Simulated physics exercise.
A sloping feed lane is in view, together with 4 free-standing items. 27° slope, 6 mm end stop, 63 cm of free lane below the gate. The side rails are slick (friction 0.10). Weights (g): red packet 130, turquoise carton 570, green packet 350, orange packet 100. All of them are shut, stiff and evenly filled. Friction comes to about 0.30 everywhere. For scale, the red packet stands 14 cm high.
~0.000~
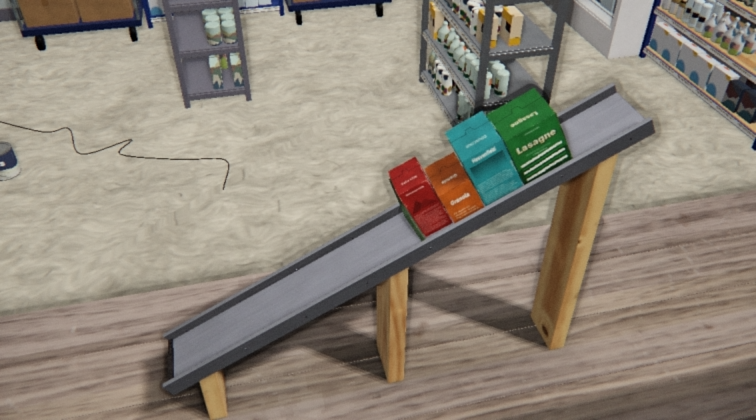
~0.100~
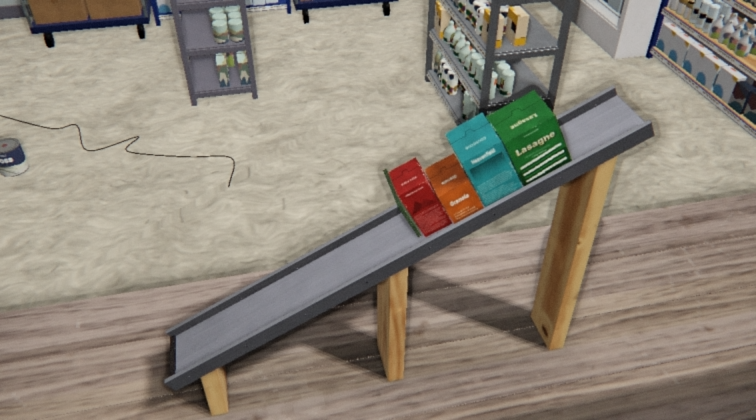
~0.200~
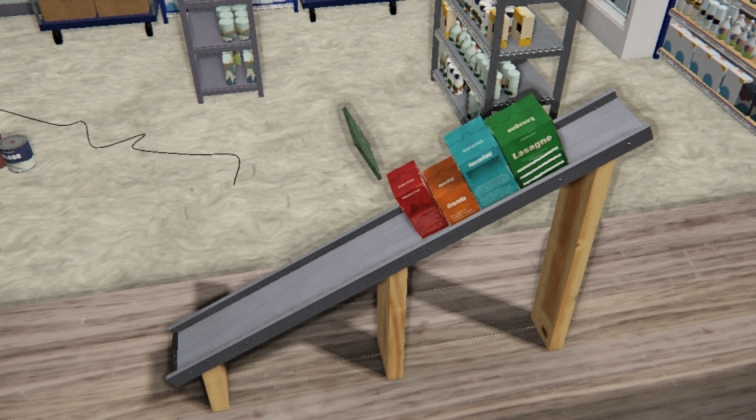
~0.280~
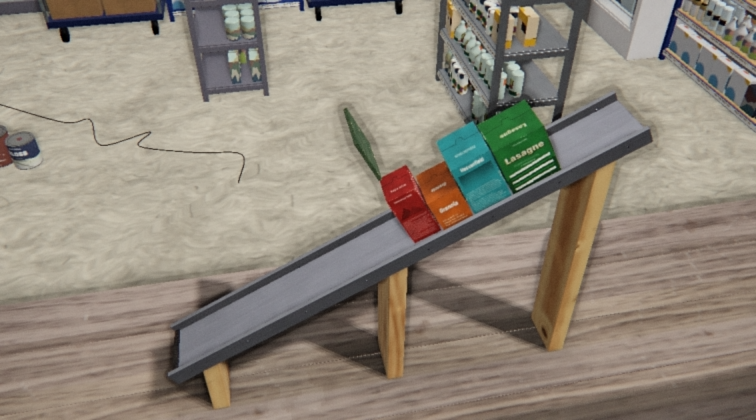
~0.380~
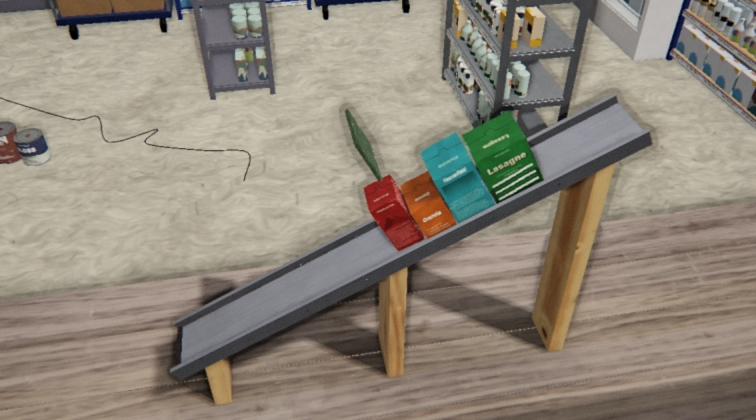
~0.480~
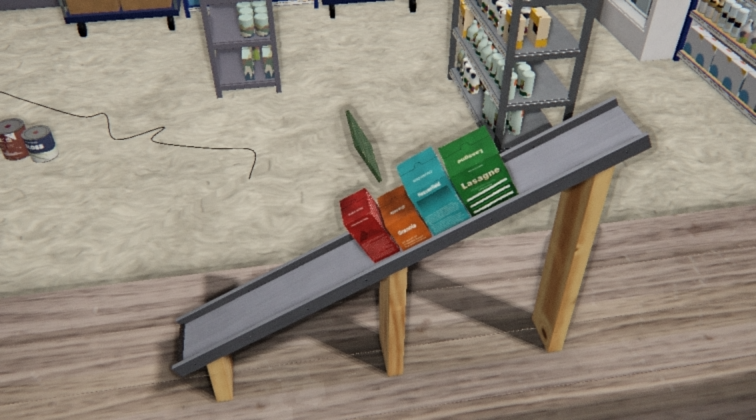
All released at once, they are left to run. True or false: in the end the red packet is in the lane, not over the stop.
False; it is over the stop.
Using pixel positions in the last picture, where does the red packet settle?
End position: Roughly (44, 400).
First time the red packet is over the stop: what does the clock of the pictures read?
1.0 s, roughly.
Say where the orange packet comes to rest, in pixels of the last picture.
Around (164, 376).
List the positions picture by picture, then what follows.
In the first frame, gate shut; red packet (421, 197); turquoise carton (485, 160).
In the second frame, orange packet (454, 189); turquoise carton (485, 162).
In the third frame, leader 62 cm from the stop; green packet (527, 143); orange packet (452, 191).
In the fourth frame, leader 61 cm from the stop; turquoise carton (475, 170); green packet (519, 148).
In the fifth frame, leader 57 cm from the stop; red packet (394, 214); orange packet (428, 205).
In the sixth frame, leader 51 cm from the stop; red packet (370, 226); green packet (479, 172).
After 0.68 s, leader 33 cm from the stop; red packet near (300, 261).
After 0.88 s, leader 8 cm from the stop; red packet near (204, 309).
After 1.08 s, red packet now over the stop.
After 1.38 s, turquoise carton and orange packet now over the stop.
At rest (2.2 s), over the stop, red packet, turquoise carton, green packet and orange packet. In the last view, red packet near (44, 400).
